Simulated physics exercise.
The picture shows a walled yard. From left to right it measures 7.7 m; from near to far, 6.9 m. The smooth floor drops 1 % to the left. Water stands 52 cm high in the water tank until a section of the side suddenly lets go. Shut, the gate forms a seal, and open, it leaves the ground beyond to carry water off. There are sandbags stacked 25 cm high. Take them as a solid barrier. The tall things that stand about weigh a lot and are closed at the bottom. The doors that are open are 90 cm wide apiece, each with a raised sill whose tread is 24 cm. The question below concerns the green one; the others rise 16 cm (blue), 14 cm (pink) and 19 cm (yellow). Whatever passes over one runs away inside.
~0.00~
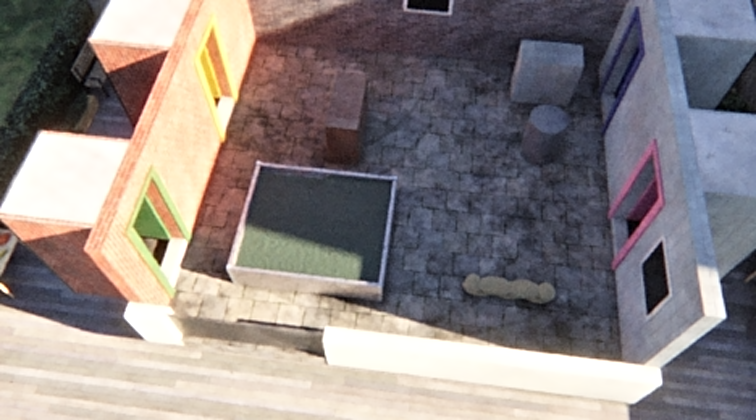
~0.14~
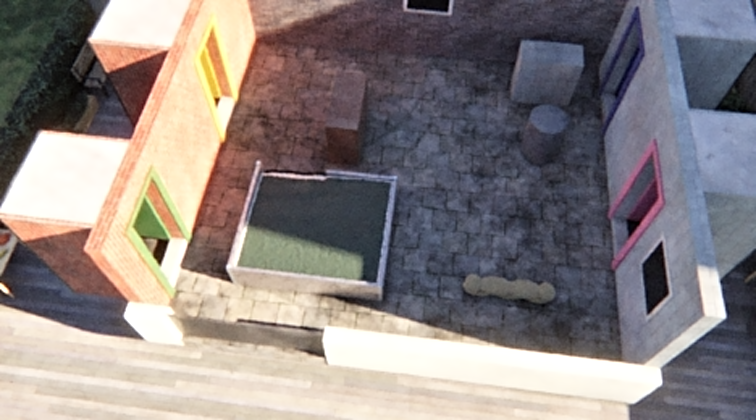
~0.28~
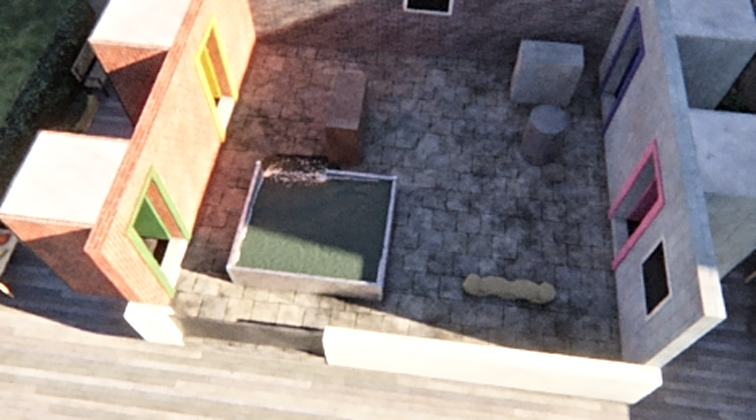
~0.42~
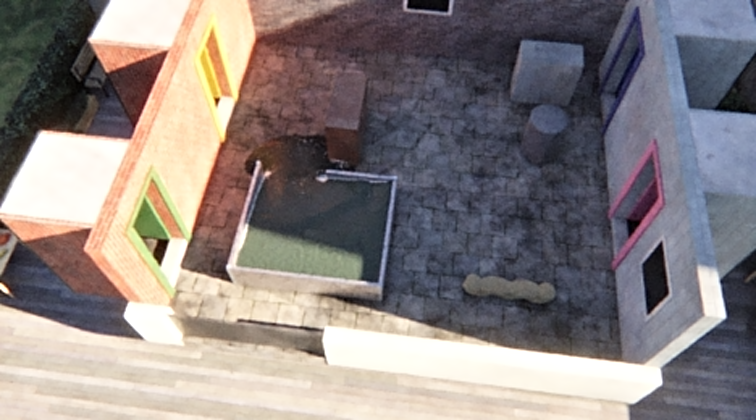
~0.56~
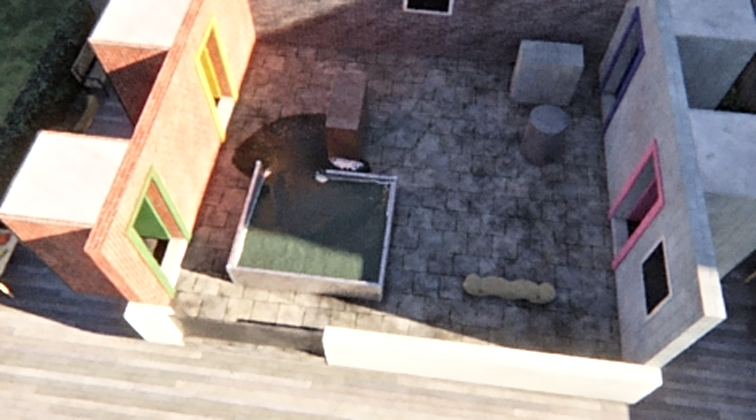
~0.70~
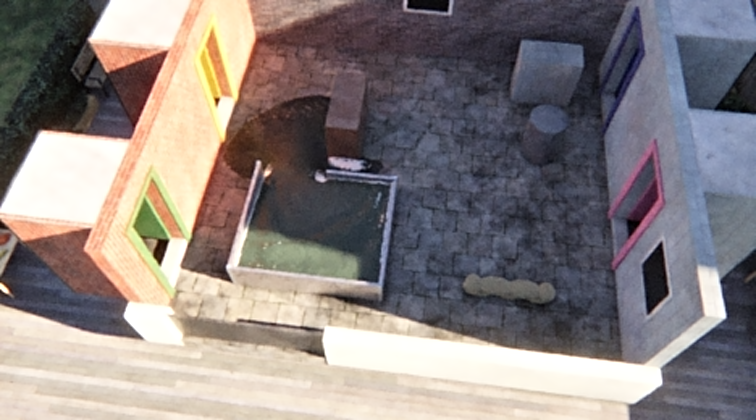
A low rectangular tank of dark green water stands left of centre in a paved, walled yard, seen from high above by a camera that stays still. Yellow and green openings line the orange brick wall at left, purple and pink ones the grey wall at right, with blocks, a cylinder and tan sandbags between. Water breaks through the tank's far side and spreads backward and leftward across the paving as a widening dark patch, reaching around the brown block.
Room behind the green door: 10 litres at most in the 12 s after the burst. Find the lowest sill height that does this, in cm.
The lowest height is about 6 cm.
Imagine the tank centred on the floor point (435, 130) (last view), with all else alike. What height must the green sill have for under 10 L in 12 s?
It must be around 8.5 cm tall.
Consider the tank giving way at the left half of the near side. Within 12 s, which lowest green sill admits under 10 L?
I'd say close to 24 cm.
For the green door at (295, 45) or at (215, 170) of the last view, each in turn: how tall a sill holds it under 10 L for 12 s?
First place around 29 cm, second around 6.5 cm.
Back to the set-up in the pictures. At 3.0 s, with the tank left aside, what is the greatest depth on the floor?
Close to 36 centimetres.
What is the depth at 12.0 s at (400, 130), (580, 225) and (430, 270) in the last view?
Taking the spots in order: About 3, 2 and 5 centimetres.
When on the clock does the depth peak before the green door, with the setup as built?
Peak: Close to 11.0 s.
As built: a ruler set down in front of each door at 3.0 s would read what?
Lab note, cm: Blue 0; pink 0; yellow 15; green 0.
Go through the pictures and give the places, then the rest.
Still water, 52 cm deep, in the water tank at (316, 223); the green door at (164, 240) is dry, in the first frame.
The front is at a hidden place, 0.3 m from the gap on the far side; 0.3 m2 of floor is wet, 52 cm left at the back, in the second frame.
Water pours out on the far side and has run 0.7 m, to (305, 159); about 9 cm deep outside, 52 cm at the back, in the third frame.
The gap is on the far side, the front 1.2 m out at (301, 139); the back of the water tank holds 52 cm, in the fourth frame.
Water pours out on the far side and has run 1.8 m, to (317, 117); about 6 cm deep outside, 52 cm at the back, in the fifth frame.
Water pours out on the far side and has run 2.2 m, to (310, 99); about 6 cm deep outside, 51 cm at the back; the green door at (164, 240), 2.6 m from the gap, is still 2.3 m from the nearest water, in the sixth frame.
After 1.4 s water covers 20 % of the floor, deepest (31 cm) near (285, 177); it has not reached the green door.
After 3.0 s water covers 25 % of the floor, deepest (36 cm) near (264, 42); it has not reached the green door.
After 12.0 s water covers 90 % of the floor, deepest (10 cm) near (240, 88); 9 cm at the green door, 0 litres in over its 22 cm sill.
At the green door as built, the water arrived by 4.8 s and peaked near 9 cm at 11.0 s.
Run again over the same 12 s with other heights there, 15 litres in over 5 cm, 8 litres over 6.5 cm. The limit of 10 litres is kept from about 6 cm up.
